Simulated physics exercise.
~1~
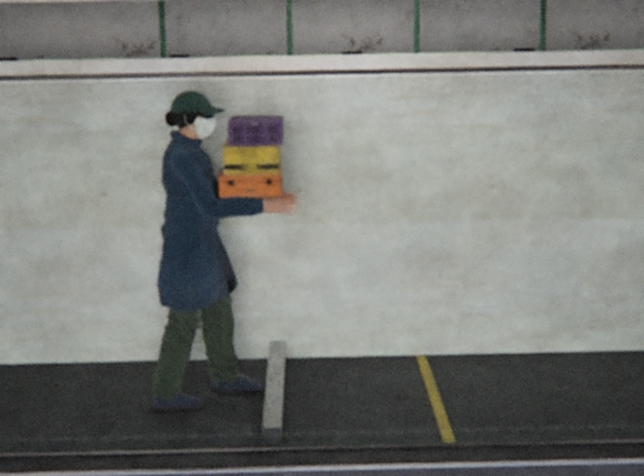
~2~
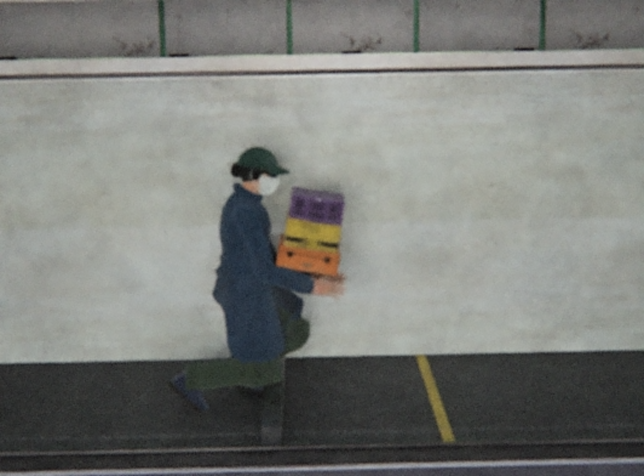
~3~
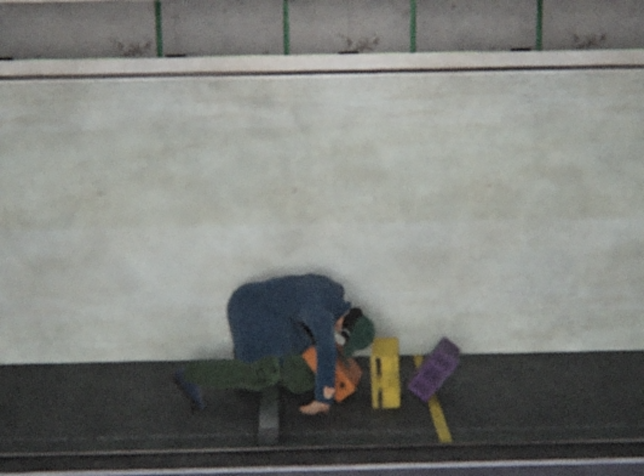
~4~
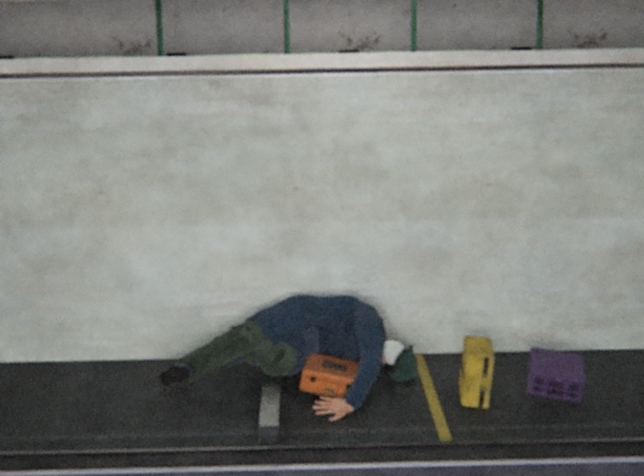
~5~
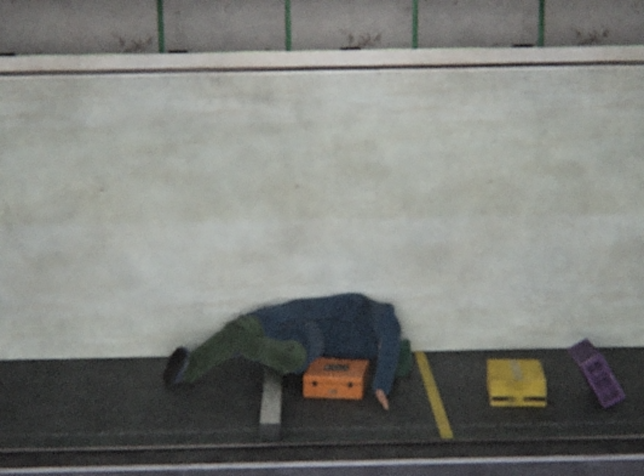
A masked figure in a green cap and long blue coat walks right along a dark strip before a pale wall, seen side-on by a slightly swaying camera. The figure carries a purple crate, a yellow carton and an orange toolbox in a stack, approaching a low grey rail, with a yellow line further right. At the rail the body drops and pitches forward, and the stack tips. The purple crate and yellow carton tumble past the line. The figure ends slumped over the orange toolbox, head just short of the line.
